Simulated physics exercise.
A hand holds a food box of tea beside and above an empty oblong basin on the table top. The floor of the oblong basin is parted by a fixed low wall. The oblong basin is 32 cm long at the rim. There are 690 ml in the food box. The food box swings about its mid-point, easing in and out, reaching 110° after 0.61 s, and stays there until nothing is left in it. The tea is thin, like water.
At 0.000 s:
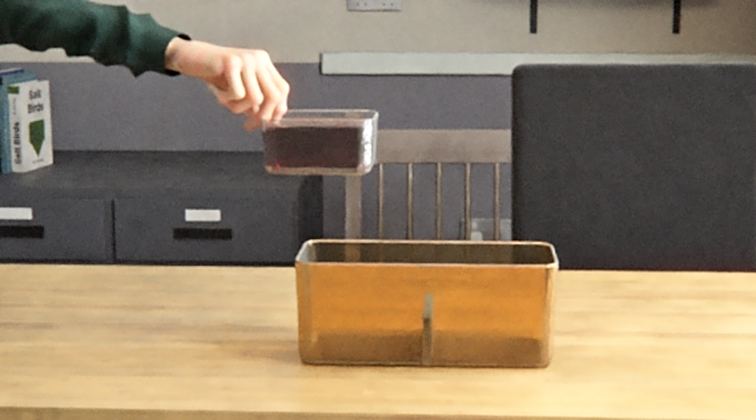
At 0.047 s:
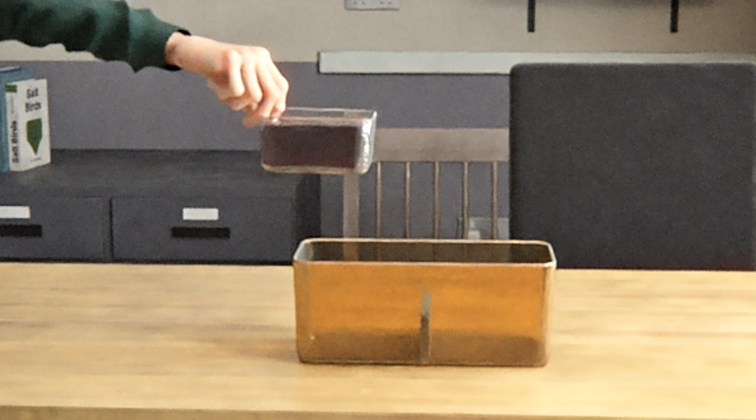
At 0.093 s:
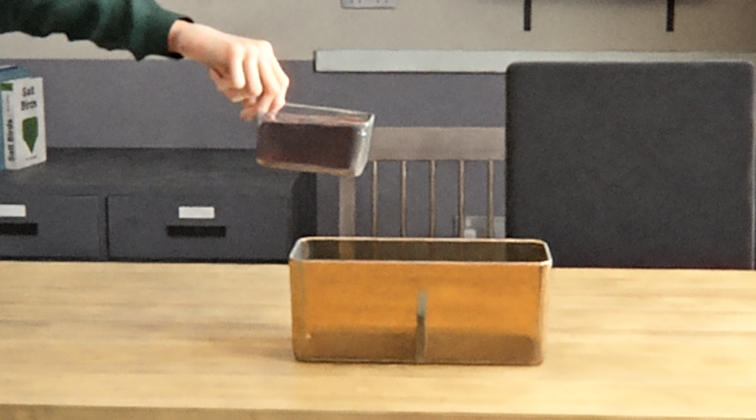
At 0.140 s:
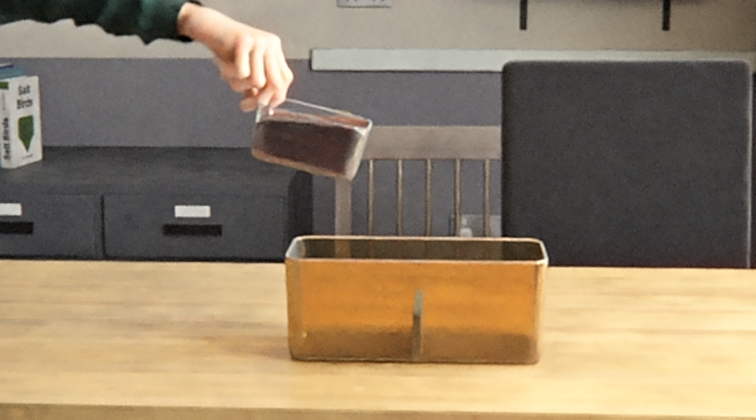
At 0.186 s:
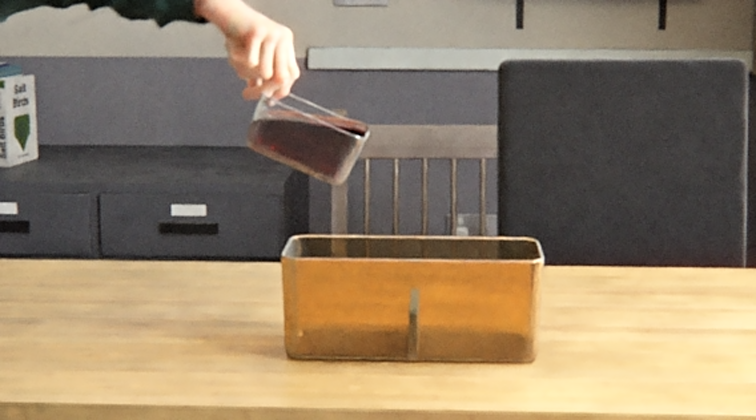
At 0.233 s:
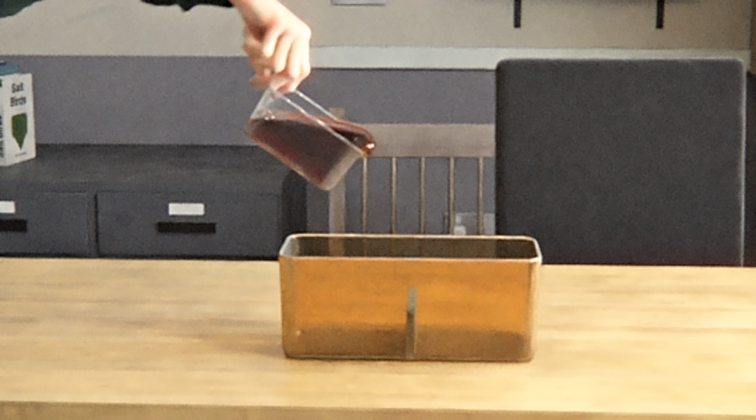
A hand in a dark green sleeve, reaching in from the upper left, holds a small clear box of dark reddish-brown tea above an amber oblong basin on a pale wooden table, seen from the front. Behind stand a slatted chair, a dark grey panel, and grey drawers with books at left. The box tilts rightward, slowly then more steeply, tea reaching over its lower edge, as the view drifts slightly right.
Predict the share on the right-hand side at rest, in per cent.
The far part has some 39 per cent.
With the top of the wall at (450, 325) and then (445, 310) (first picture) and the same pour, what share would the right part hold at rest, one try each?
First 30, then 15 per cent.
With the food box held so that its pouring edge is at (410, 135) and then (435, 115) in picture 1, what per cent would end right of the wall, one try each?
First 70, then 80 per cent.
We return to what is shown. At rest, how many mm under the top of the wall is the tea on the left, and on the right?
Some 40 mm on the left and 44 mm on the right.
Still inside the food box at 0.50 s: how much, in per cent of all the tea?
About 12 per cent.
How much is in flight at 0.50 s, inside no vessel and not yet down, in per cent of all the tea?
Some 44 per cent.
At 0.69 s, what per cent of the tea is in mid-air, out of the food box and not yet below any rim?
Some 4 per cent.
By 0.50 s the tilt is 101° and 12 per cent is still to pour, 16 is left of the wall and 27 right of it.
By 0.69 s the tilt is 110° and 1 per cent is still to pour, 51 is left of the wall and 39 right of it.
By 0.89 s the tilt is 110° and 0 per cent is still to pour, 53 is left of the wall and 38 right of it.
By 1.11 s the tilt is 110° and 0 per cent is still to pour, 53 is left of the wall and 39 right of it.
At rest 53 per cent lies left of the wall, 39 right of it and 8 outside.
